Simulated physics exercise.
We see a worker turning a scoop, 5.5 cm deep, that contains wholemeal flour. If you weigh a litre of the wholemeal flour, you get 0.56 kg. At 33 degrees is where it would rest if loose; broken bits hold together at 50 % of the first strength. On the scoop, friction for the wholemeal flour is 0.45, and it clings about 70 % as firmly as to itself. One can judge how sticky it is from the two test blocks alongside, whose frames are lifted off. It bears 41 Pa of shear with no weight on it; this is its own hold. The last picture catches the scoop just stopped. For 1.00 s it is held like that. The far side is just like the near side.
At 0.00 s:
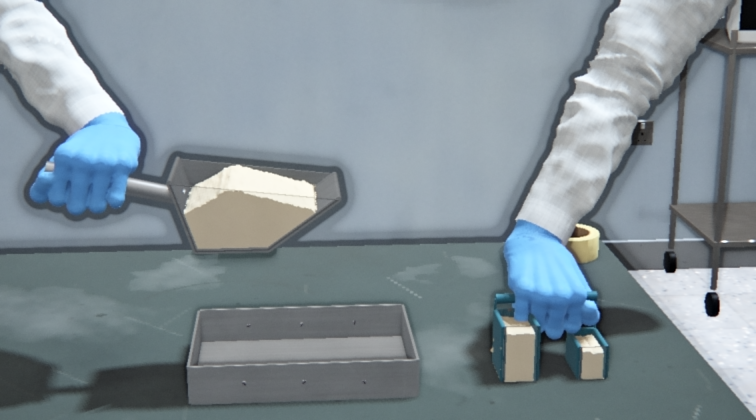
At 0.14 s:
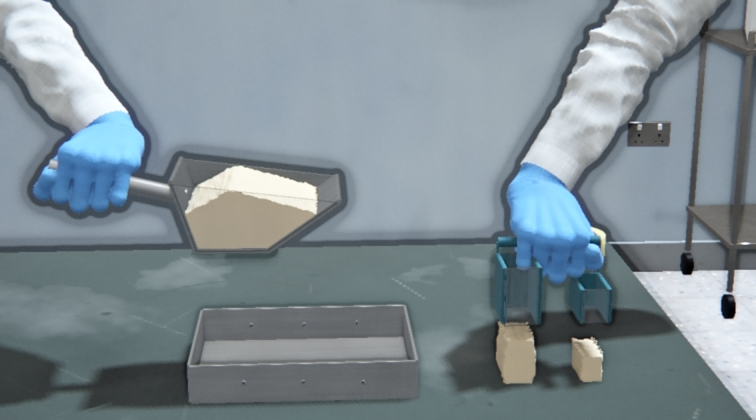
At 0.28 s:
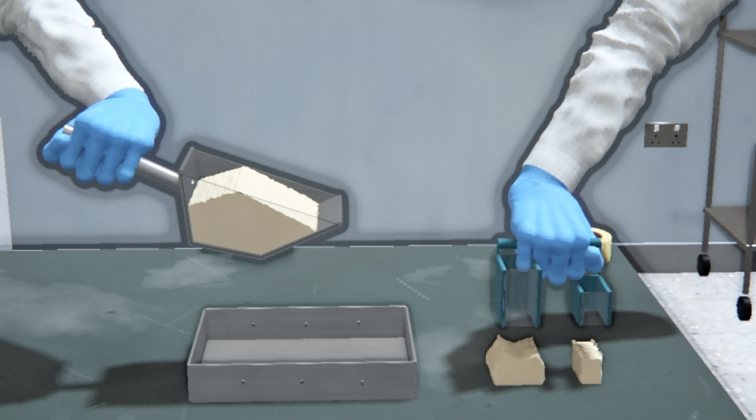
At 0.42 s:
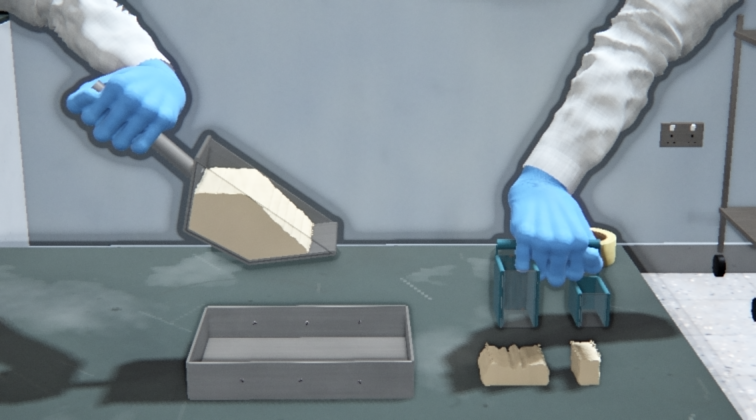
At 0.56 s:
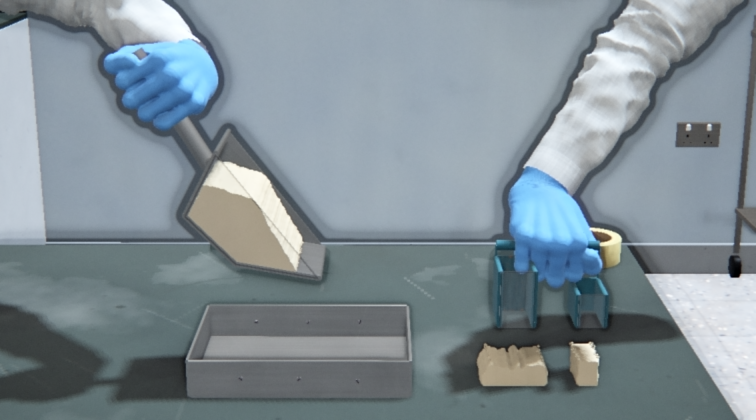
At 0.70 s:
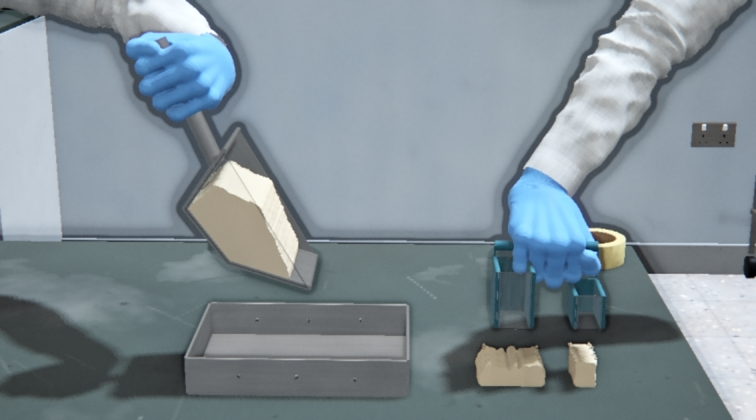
A gloved hand tilts a scoop of flour steeply while the taller test block slumps.
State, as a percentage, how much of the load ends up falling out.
I would say roughly 32 per cent of the load falls out.
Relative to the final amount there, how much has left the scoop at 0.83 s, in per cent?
About 0 out of 100.
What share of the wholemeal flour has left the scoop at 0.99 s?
The share is roughly 4 per cent.
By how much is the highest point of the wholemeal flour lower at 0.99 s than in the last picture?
The difference comes to roughly 2.0 cm.
By 0.83 s, the scoop is at 54 degrees and 0 % has left it.
By 0.99 s, the scoop is at 54 degrees and 4 % has left it.
By 1.15 s, the scoop is at 54 degrees and 23 % has left it.
By 1.30 s, the scoop is at 54 degrees and 29 % has left it.
By 1.60 s, at the end, the scoop is at 54 degrees and 32 % has left it.
